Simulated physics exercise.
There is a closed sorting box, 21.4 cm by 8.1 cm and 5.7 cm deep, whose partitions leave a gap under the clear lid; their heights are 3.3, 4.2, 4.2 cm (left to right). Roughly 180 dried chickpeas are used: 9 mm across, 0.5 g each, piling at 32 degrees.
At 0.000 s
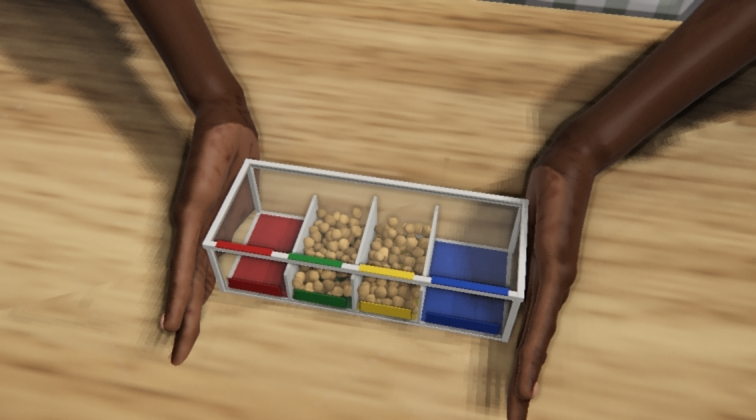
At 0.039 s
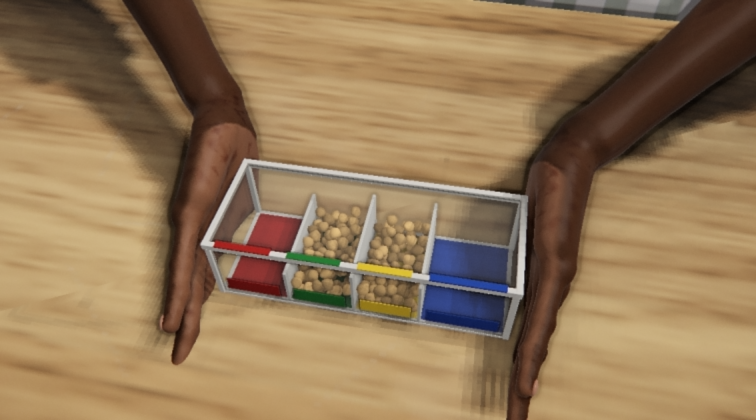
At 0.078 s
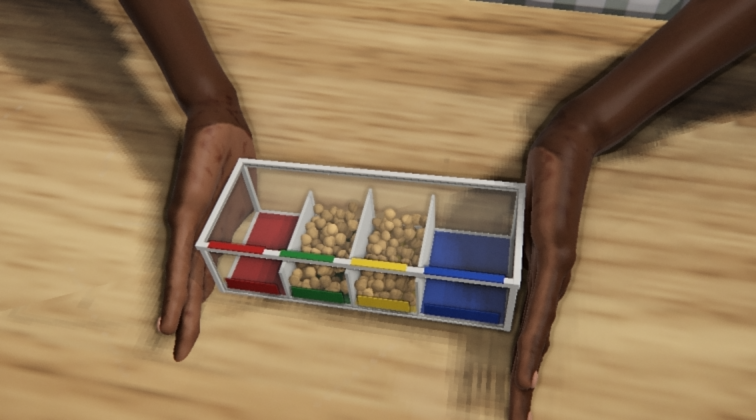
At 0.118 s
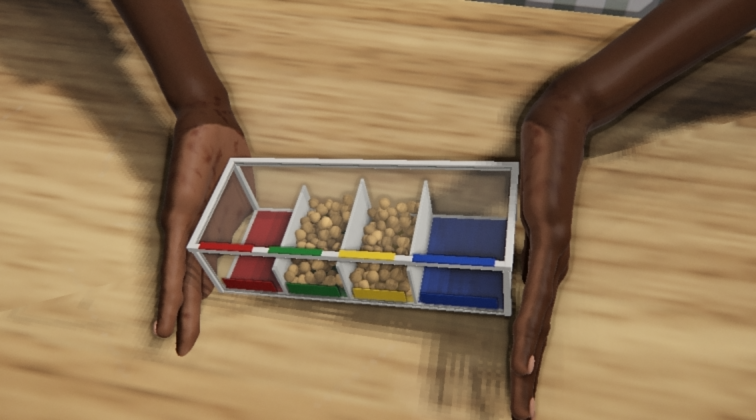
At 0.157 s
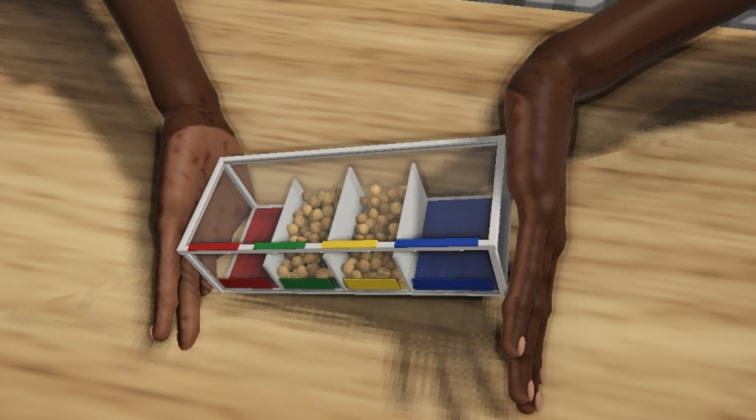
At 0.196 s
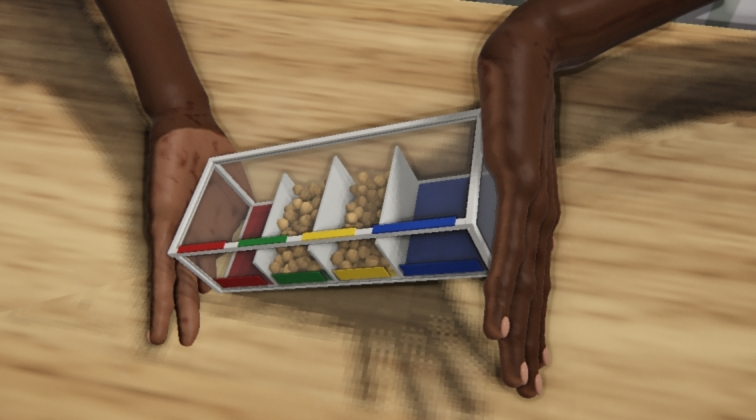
Two hands tilting a clear divided box of small beige balls, its right end rising while the balls stay in the green and yellow sections.
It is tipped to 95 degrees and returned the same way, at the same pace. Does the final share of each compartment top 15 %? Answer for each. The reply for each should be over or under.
For red it is over, for blue it is under, for green it is over, for yellow it is over.
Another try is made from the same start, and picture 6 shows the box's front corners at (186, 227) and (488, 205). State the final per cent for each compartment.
Each compartment ends like this: Red 40 per cent, blue 0 per cent, green 25 per cent, yellow 35 per cent.
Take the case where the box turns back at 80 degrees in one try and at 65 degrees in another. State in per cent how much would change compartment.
25 and 10 %.
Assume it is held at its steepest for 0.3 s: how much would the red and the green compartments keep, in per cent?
Then red keeps 45% and green keeps 20%.
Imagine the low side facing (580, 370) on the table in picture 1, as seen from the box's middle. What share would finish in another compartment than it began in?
That comes to around 20 per cent.
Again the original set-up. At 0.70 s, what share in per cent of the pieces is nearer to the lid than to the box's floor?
60 per cent, give or take.
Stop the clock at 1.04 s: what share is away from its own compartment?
My estimate is some 40 percent.
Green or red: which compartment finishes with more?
Red comes out ahead.
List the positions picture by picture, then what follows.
In the first picture, box tilt 0 degrees, front corners at (210, 243) and (517, 294); green 55 %, yellow 45 %.
In the second picture, box tilt 1 degrees, front corners at (209, 243) and (516, 291).
In the third picture, box tilt 4 degrees, front corners at (204, 244) and (513, 281), lowest corner left front.
In the fourth picture, box tilt 10 degrees, front corners at (195, 246) and (505, 264), lowest corner left front.
In the fifth picture, box tilt 17 degrees, front corners at (185, 248) and (490, 242), lowest corner left front.
In the sixth picture, box tilt 24 degrees, front corners at (176, 251) and (467, 221), lowest corner left front; green 55 %, yellow 45 %. The box's pace is about 175 degrees a second.
After 0.70 s, tilt 94 degrees; red 15 %, green 45 %, yellow 40 %.
After 1.04 s, tilt 39 degrees; red 40 %, green 25 %, yellow 40 %.
After 1.47 s, tilt 0 degrees; red 40 %, green 25 %, yellow 35 %.
At rest (1.9 s), red 40 %, blue 0 %, green 25 %, yellow 35 %.
